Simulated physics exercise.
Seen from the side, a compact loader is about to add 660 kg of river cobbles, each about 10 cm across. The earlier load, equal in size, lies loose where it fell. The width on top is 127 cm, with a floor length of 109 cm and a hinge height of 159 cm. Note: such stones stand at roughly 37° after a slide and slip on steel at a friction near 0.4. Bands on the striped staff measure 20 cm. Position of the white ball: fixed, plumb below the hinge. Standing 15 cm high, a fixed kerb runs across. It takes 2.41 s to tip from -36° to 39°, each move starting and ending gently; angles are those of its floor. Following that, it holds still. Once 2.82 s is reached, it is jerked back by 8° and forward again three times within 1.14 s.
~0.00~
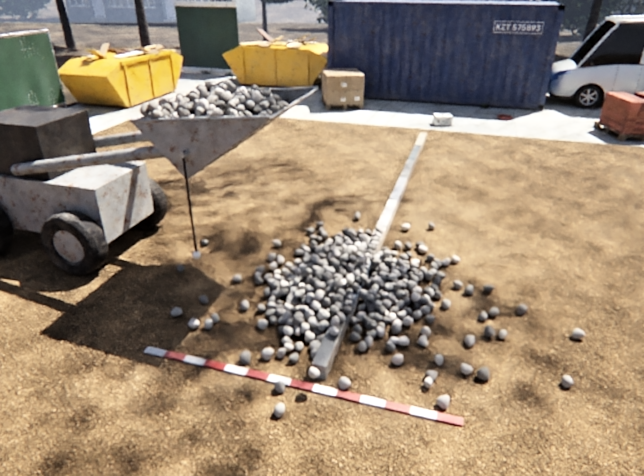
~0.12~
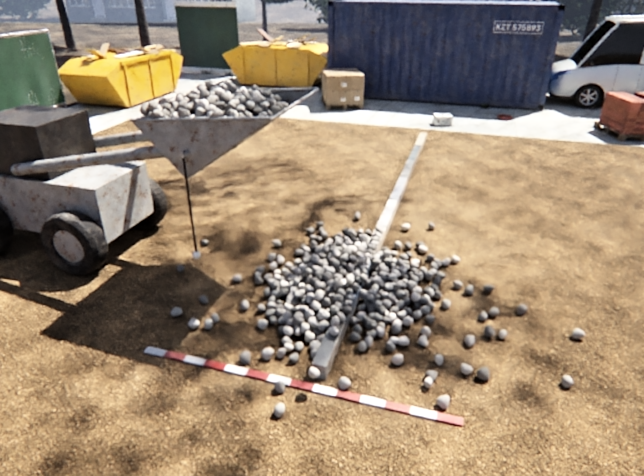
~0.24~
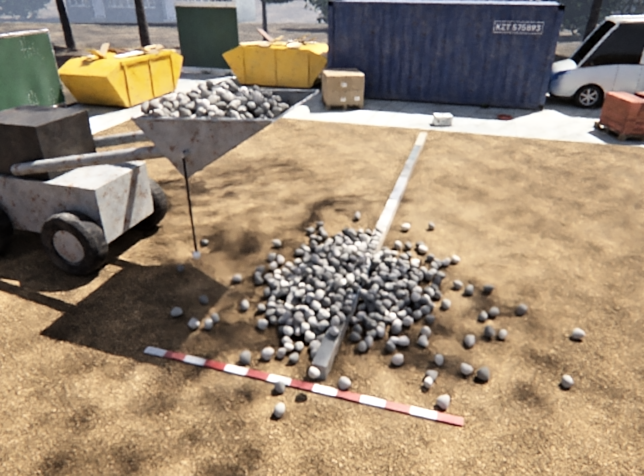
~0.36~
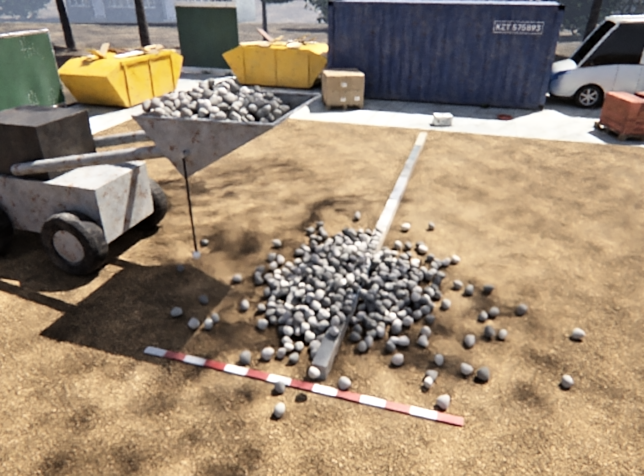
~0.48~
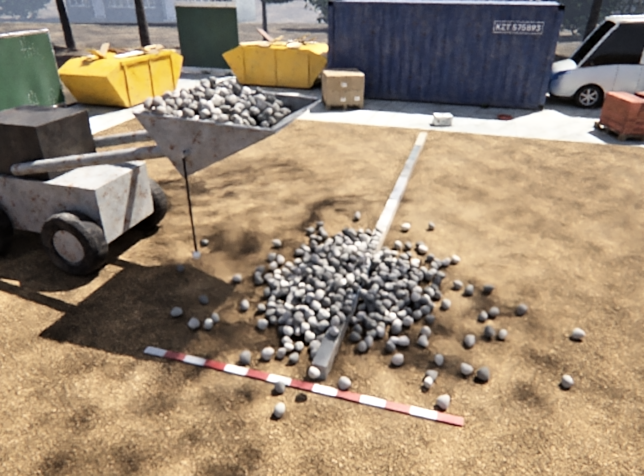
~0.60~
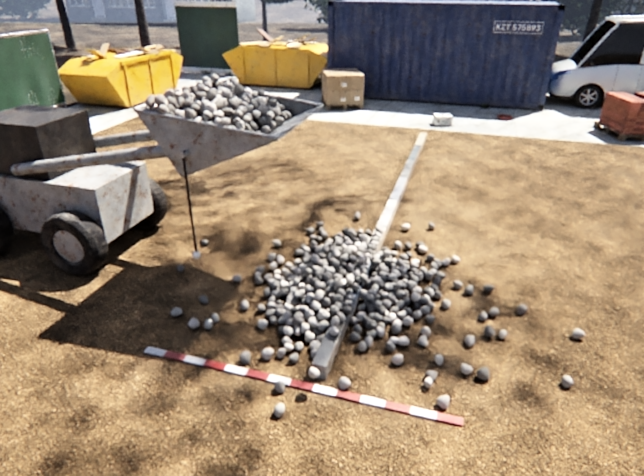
The clip opens on a grey loader at left holding a bucket heaped with rounded stones, beside a loose pile lying across a narrow kerb behind a red-and-white striped staff. The bucket barely moves at first, then slowly tilts, its right edge dipping slightly as the stones inside shift a little.
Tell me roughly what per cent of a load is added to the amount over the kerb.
Roughly 15 per cent of a load is added.
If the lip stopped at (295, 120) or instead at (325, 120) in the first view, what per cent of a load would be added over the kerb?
I'd expect near 40 per cent first and near 80 per cent next.
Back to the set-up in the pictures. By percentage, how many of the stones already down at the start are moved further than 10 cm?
Roughly 15 percent.
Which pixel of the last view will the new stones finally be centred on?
I'd say close to (317, 265).
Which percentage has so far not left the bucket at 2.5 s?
It still holds about 20 per cent.
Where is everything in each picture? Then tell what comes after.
In the first picture, the bucket is at -36°, its lip at (271, 118); the top of the load is at (225, 90). The earlier load is highest near (350, 259), 30 cm above ground level, 71 % on this side of the kerb, 30 % over the kerb.
In the second picture, the bucket is at -35°, its lip at (271, 119); the top of the load is at (225, 90); the stones move at 0.0 m/s on average.
The third picture shows lip at (272, 122), floor tilted -34°, highest stones at (214, 88); the stones move at 0.1 m/s on average.
The fourth picture shows lip at (274, 126), floor tilted -31°, highest stones at (216, 87); the stones move at 0.1 m/s on average.
The fifth picture shows lip at (276, 132), floor tilted -28°, highest stones at (217, 86); the stones move at 0.2 m/s on average.
In the sixth picture, the bucket is at -24°, its lip at (278, 139); the top of the load is at (215, 85); the stones move at 0.2 m/s on average.
After 1.8 s the floor is at 27°; in per cent of one load, 90 in the bucket, 81 on this side of the kerb, 30 over the kerb; the foremost stones are at (515, 331).
After 2.5 s the floor is at 39°; in per cent of one load, 18 in the bucket, 150 on this side of the kerb, 33 over the kerb; the foremost stones are at (515, 331).
After 4.4 s the floor is at 39°; in per cent of one load, 0 in the bucket, 156 on this side of the kerb, 45 over the kerb; the foremost stones are at (515, 325).
After 7.2 s the floor is at 39°; in per cent of one load, 0 in the bucket, 156 on this side of the kerb, 45 over the kerb; the foremost stones are at (515, 325). Net gain over the kerb, 15.
